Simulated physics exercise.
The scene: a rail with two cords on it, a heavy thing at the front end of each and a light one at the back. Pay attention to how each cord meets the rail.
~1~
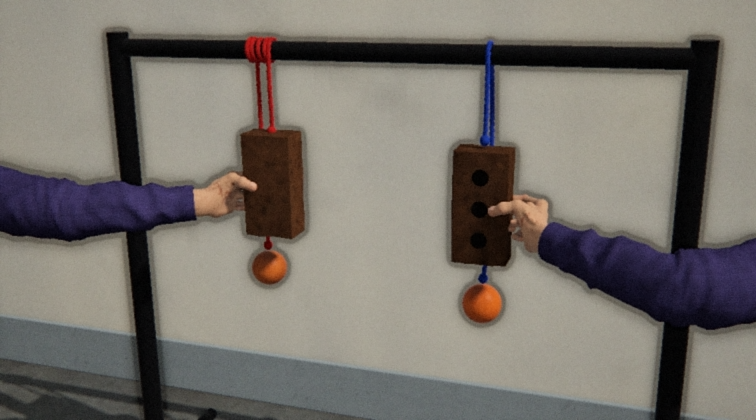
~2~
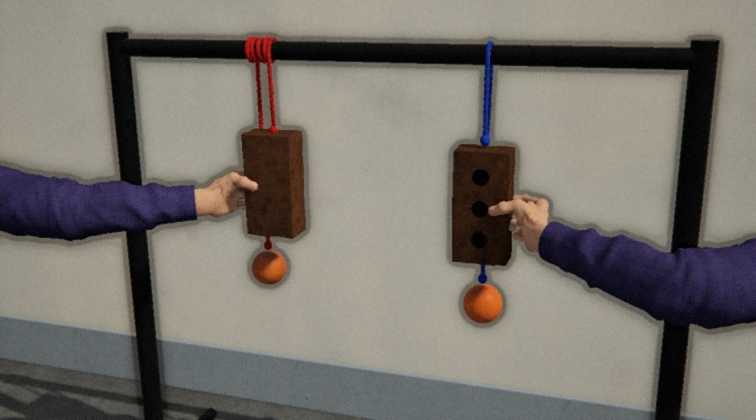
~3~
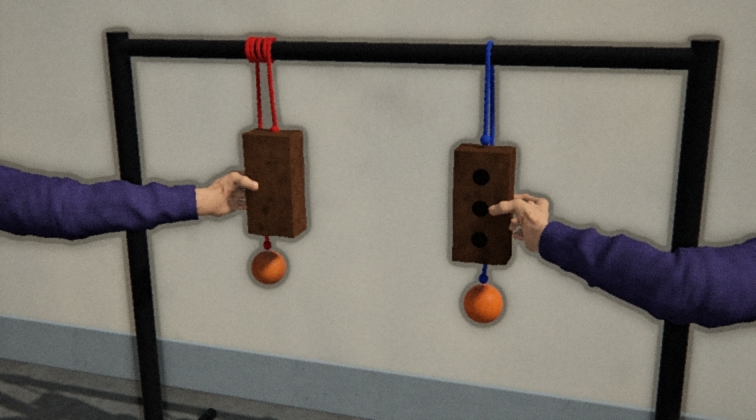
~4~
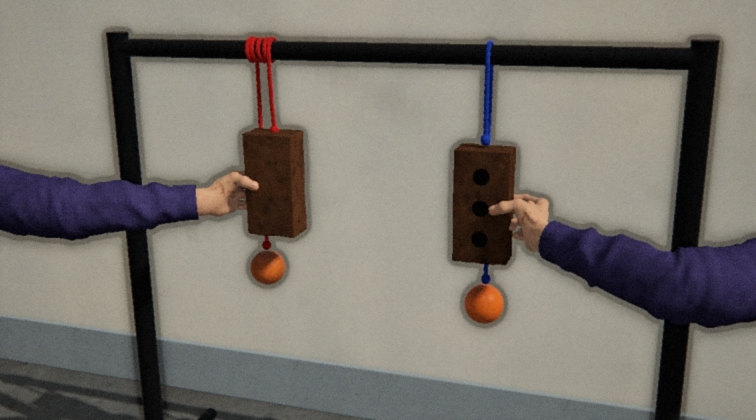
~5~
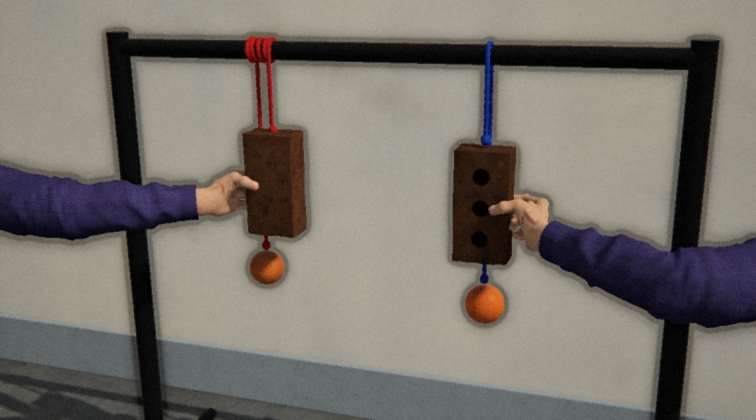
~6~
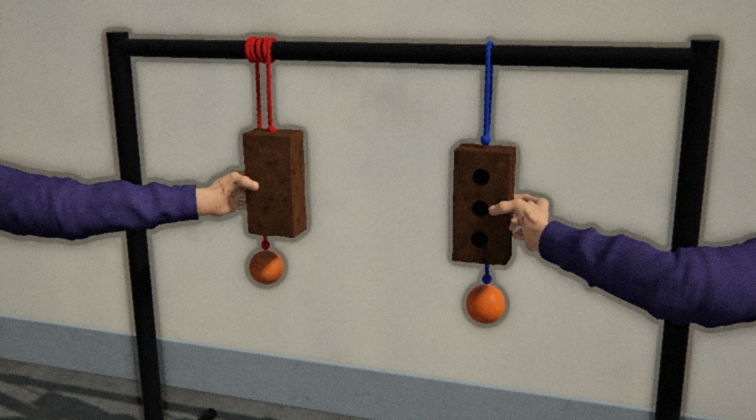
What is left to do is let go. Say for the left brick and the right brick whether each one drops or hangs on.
The left brick remains aloft; the right brick descends.
Then, 0.38 s on from there, left brick off the floor near (274, 185); right brick dropping near (480, 353).
Then, 0.70 s on from there, left brick off the floor near (273, 184); right brick on the floor.
In the end, left brick off the floor near (272, 184); right brick on the floor. The left brick is held and the right brick pulls its rope through.
